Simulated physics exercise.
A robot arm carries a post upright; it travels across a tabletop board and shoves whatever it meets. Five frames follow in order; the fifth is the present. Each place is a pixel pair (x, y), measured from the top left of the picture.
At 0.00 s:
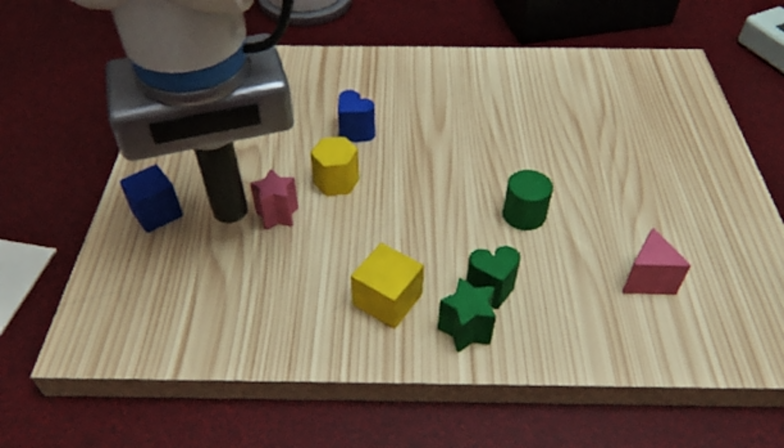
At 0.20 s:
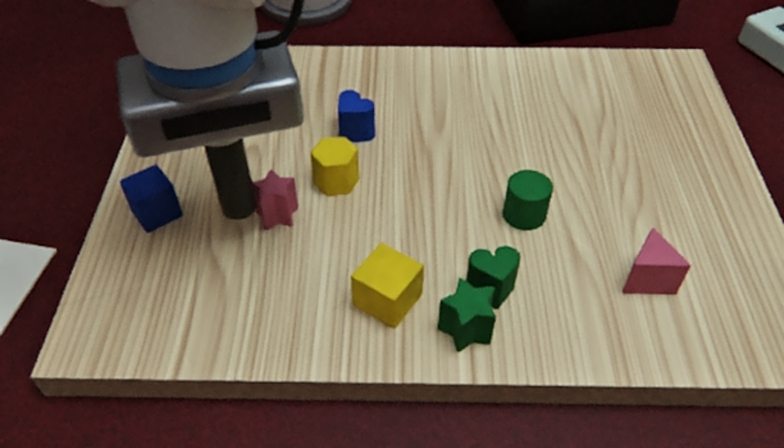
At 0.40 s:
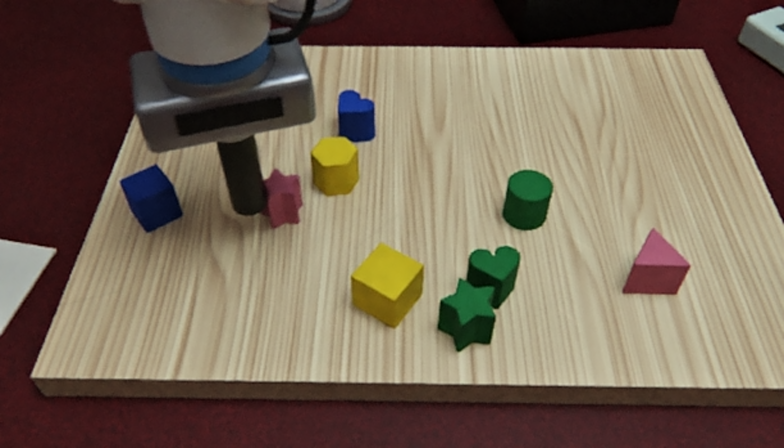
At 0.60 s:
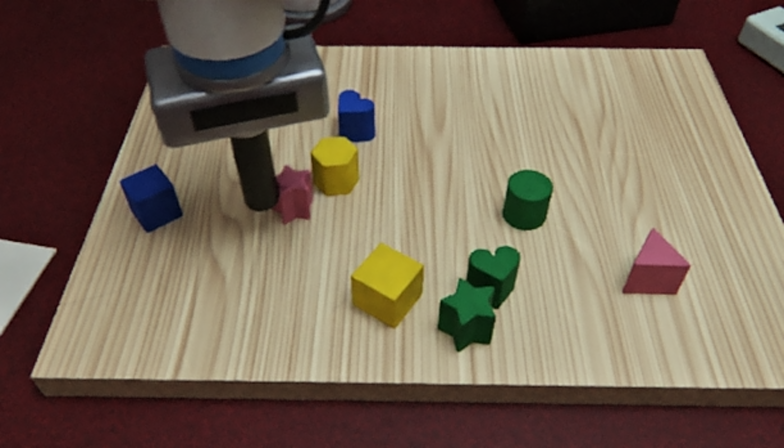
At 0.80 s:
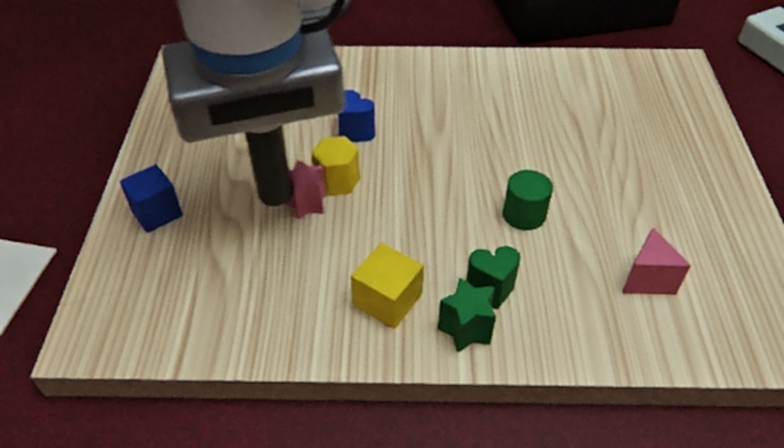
On a wooden board, a robot arm's dark post pushes a pink star rightward among colored blocks.
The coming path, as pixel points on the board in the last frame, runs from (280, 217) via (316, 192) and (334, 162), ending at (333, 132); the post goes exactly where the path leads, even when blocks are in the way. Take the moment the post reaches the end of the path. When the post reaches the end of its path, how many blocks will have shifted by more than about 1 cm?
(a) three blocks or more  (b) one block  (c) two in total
My pick is a.
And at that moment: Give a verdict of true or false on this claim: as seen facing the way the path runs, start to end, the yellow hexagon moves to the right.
Answer: True.
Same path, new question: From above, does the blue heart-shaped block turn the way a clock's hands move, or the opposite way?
Spin direction: Clockwise.
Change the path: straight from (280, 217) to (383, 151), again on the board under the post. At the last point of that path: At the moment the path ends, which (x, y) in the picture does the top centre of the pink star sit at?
The point I'd pick in the picture is (412, 119).
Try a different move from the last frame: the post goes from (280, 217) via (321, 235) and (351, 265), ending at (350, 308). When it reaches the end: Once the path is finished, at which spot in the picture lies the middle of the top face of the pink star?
Its top middle will sit at (326, 179).
What follows on the original path. One third of the way, post at (314, 169); pink star at (344, 155), turned 20° clockwise; yellow hexagon at (370, 134), turned 20° anticlockwise.
Two thirds of the way, post at (333, 138); pink star at (362, 133), turned 40° clockwise; yellow hexagon at (396, 122).
At the end, post at (331, 109); pink star at (360, 130), turned 60° clockwise; yellow hexagon at (399, 121); blue heart-shaped block at (359, 92), turned 65° clockwise.
